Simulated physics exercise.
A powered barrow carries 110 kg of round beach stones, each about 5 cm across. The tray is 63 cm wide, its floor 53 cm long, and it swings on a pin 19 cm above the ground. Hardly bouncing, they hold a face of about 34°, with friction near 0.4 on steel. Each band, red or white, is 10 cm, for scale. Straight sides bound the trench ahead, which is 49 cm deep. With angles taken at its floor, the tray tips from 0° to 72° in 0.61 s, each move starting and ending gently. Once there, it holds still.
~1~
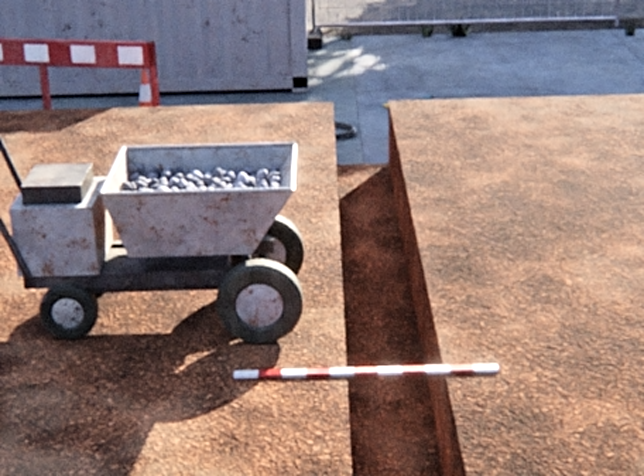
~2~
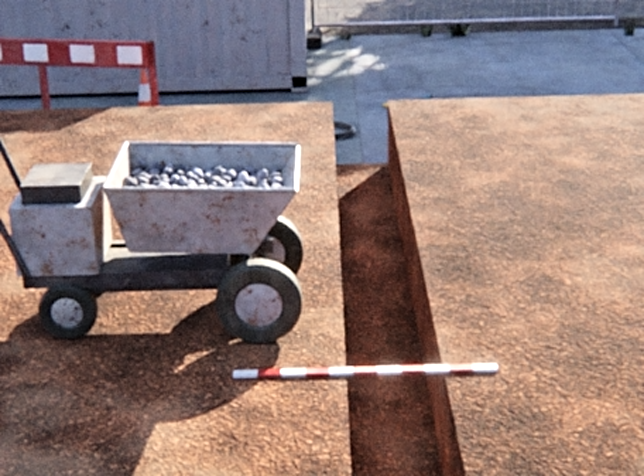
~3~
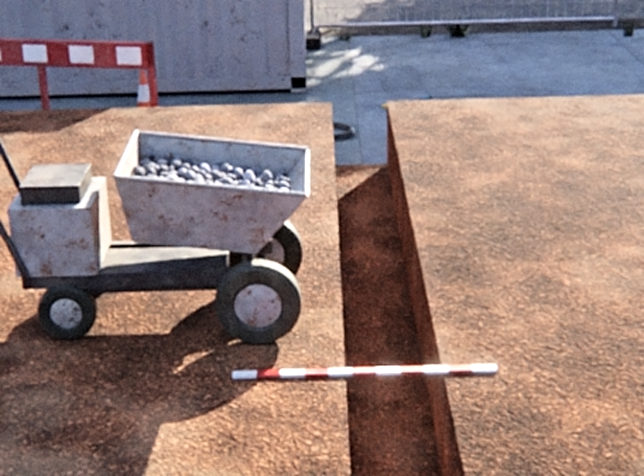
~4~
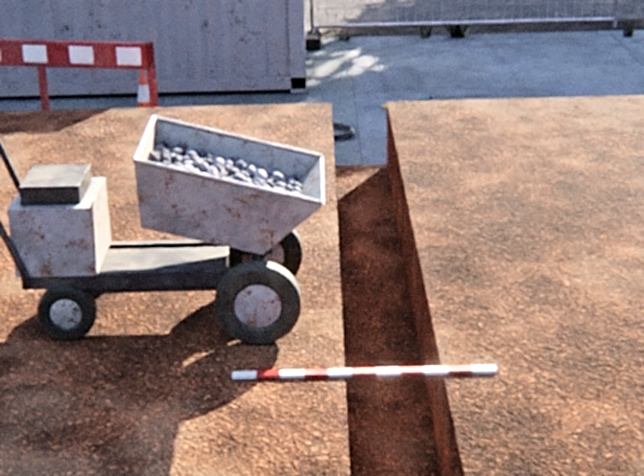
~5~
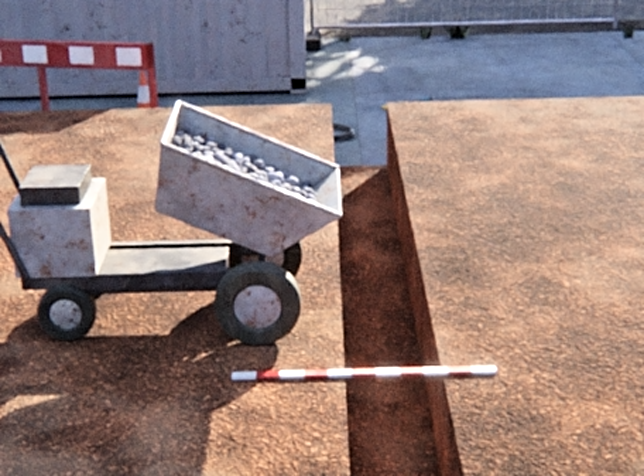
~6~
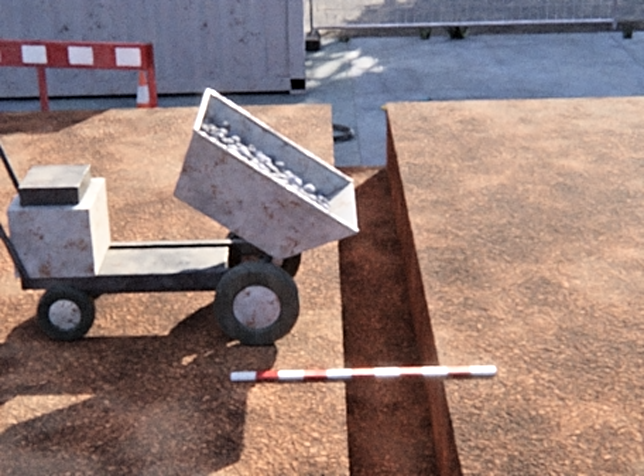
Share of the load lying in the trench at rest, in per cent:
48 per cent.
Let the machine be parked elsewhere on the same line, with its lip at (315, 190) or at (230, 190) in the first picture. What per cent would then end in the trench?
The first gives about 30 percent and the second about 100 percent.
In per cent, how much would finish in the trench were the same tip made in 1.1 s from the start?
Probably about 65 in a hundred.
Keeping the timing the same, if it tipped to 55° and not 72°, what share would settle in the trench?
It would come to about 25 percent.
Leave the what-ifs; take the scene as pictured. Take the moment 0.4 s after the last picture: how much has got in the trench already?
I'd put it near 15 per cent.
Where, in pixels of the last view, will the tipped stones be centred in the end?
Roughly at pixel (442, 307).
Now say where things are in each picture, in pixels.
The first frame shows lip at (293, 190), floor tilted 0°, highest stones at (203, 178).
In the second frame, the tray is at 2°, its lip at (297, 191); the top of the load is at (169, 176).
The third frame shows lip at (307, 195), floor tilted 7°, highest stones at (159, 165).
The fourth frame shows lip at (323, 203), floor tilted 15°, highest stones at (164, 152).
In the fifth frame, the tray is at 25°, its lip at (341, 216); the top of the load is at (182, 138).
In the sixth frame, the tray is at 35°, its lip at (356, 232); the top of the load is at (206, 127).
Then, 0.2 s after the last picture the floor is at 61°, 100 % in the tray; the foremost stones are at (363, 248).
Then, 0.4 s after the last picture the floor is at 72°, 76 % in the tray, 14 % in the trench, 10 % past the trench; the foremost stones are at (462, 312).
Then, 0.8 s after the last picture the floor is at 72°, 20 % in the tray, 28 % in the trench, 53 % past the trench; the foremost stones are at (625, 297).
Then, 2.7 s after the last picture the floor is at 72°, 0 % in the tray, 48 % in the trench, 52 % past the trench; the foremost stones are past the picture's edge.
